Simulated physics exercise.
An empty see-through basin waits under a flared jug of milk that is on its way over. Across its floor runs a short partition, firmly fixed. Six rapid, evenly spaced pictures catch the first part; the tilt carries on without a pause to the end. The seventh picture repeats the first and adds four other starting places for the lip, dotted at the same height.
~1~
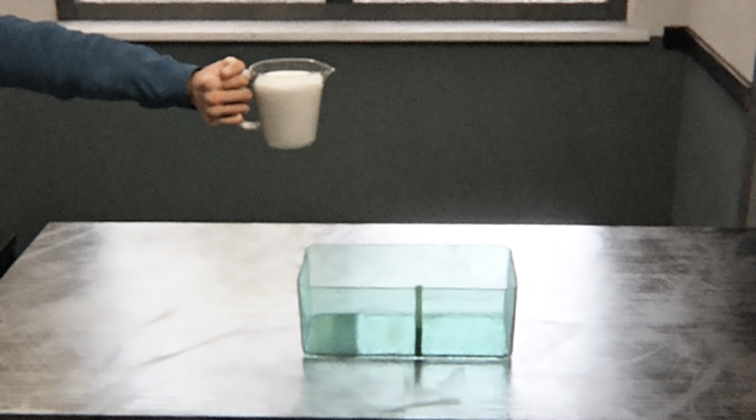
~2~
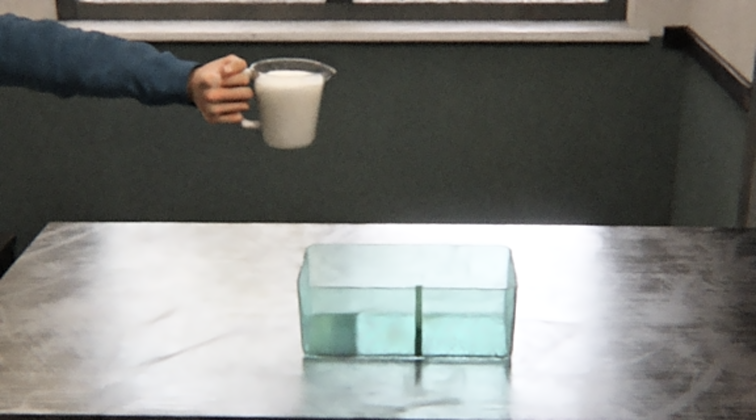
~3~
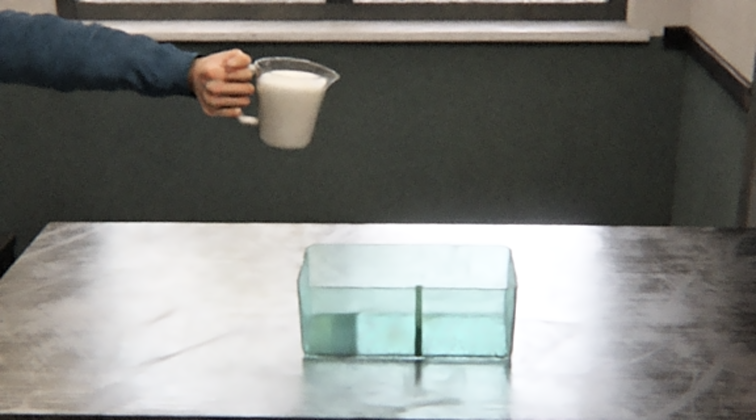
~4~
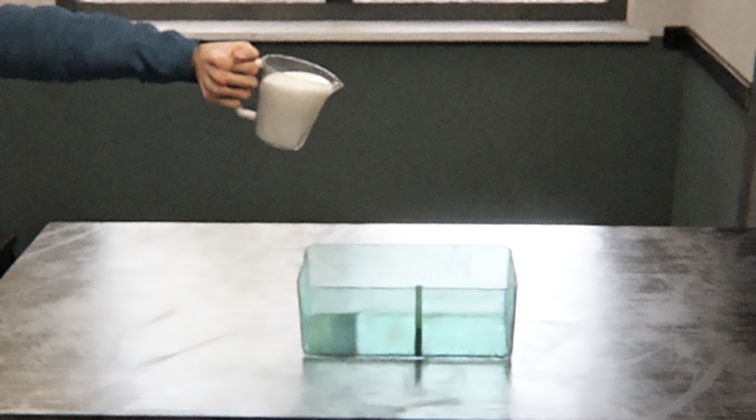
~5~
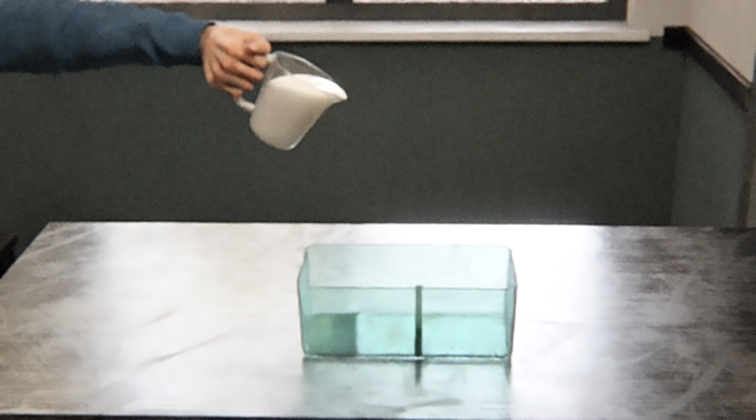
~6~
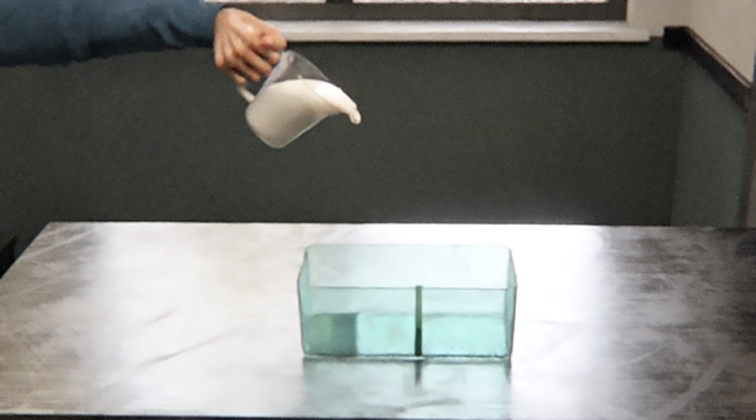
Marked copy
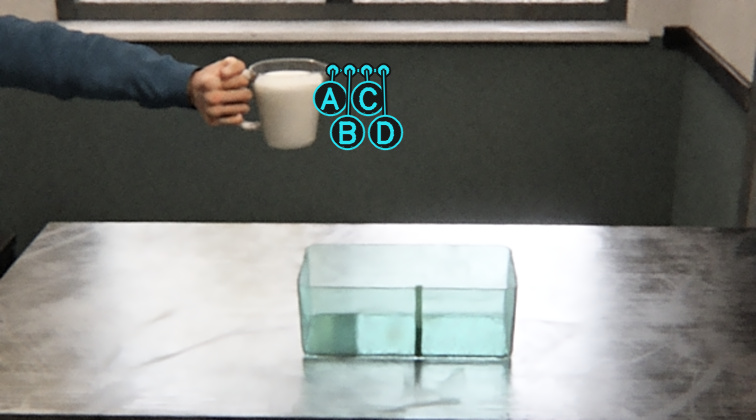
Above a clear basin on a table, a hand tilts a jug rightward until milk emerges.
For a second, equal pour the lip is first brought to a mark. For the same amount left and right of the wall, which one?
Place C.
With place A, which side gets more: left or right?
More ends on the left.
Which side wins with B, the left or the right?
More ends on the left.
On the marked copy, A at (332, 70); B at (349, 70); C at (366, 70); D at (383, 70).
With A, about 84 % ends left of the wall and 6 % right of it; 10 % is lost outside.
With B, about 70 % ends left of the wall and 20 % right of it; 10 % is lost outside.
With C, about 51 % ends left of the wall and 45 % right of it; 5 % is lost outside.
With D, about 21 % ends left of the wall and 75 % right of it; 4 % is lost outside.
